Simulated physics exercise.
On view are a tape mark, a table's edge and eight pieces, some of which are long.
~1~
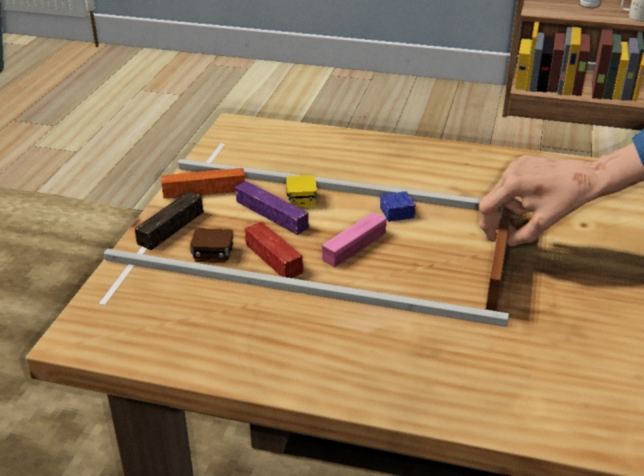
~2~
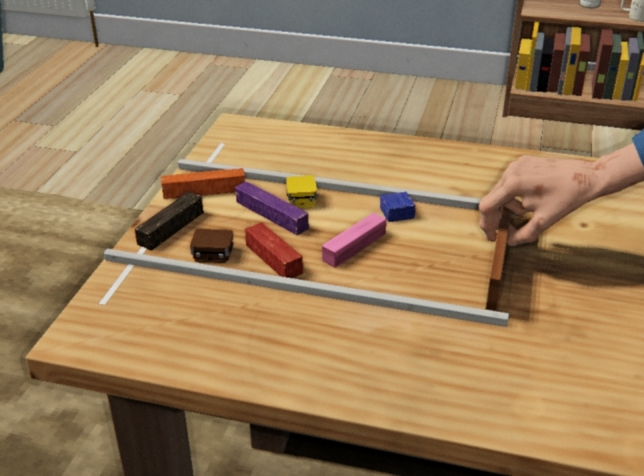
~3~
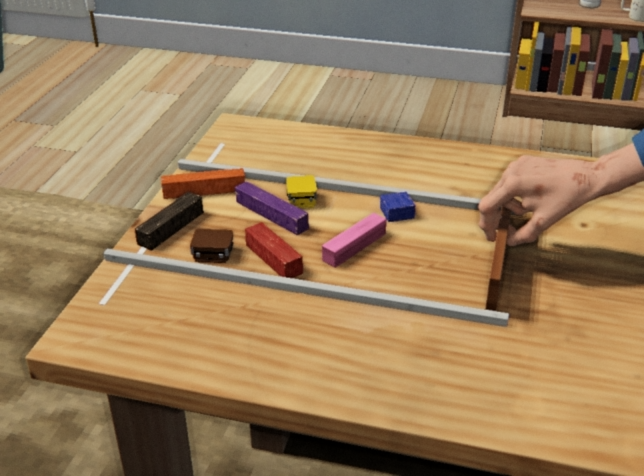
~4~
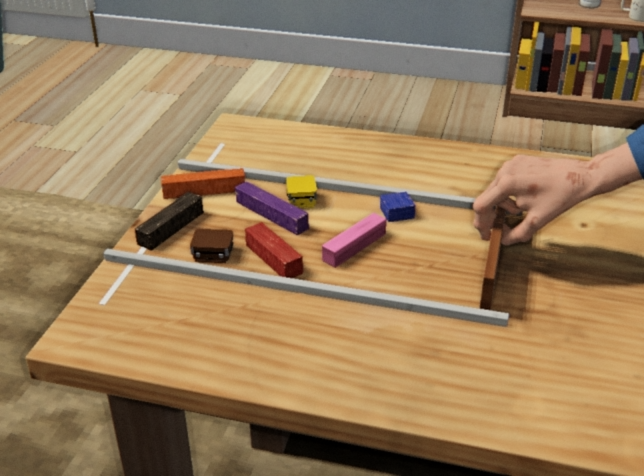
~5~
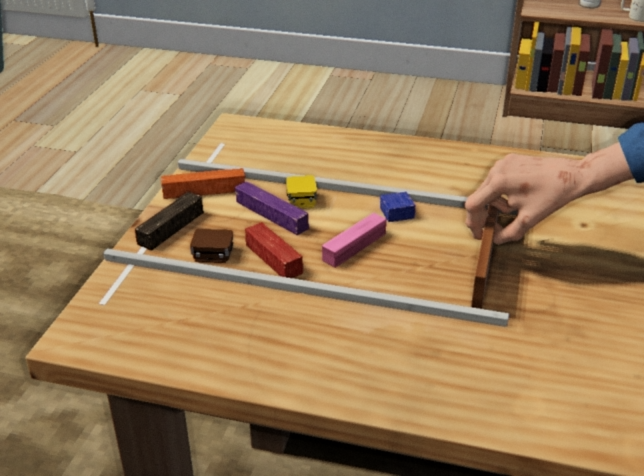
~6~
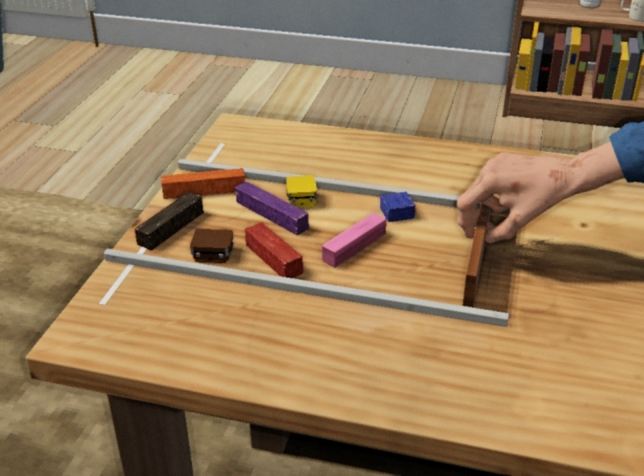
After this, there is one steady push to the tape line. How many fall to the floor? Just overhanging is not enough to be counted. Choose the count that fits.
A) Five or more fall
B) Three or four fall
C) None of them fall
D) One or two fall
Five or more fall (A).
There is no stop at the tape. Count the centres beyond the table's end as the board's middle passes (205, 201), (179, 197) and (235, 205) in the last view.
The counts would come out as 2, 5 and 0.
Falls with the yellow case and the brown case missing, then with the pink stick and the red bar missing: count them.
The first count is 4 and the second is 4.
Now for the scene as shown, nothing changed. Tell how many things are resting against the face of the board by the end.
The answer is 2.
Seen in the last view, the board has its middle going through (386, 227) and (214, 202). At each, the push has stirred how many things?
In order, the tallies are 1 and 8.
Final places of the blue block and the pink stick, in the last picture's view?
Blue block at about (183, 173), pink stick at about (158, 210).
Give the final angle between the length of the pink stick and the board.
Roughly 0°.
Early on, none off yet; black bar at rest near (170, 220); orange bar at rest near (204, 183); brown case at rest near (213, 246).
Finally, the number that fall off is five or more; lost, red bar, yellow case, purple bar, brown case, orange bar and black bar.
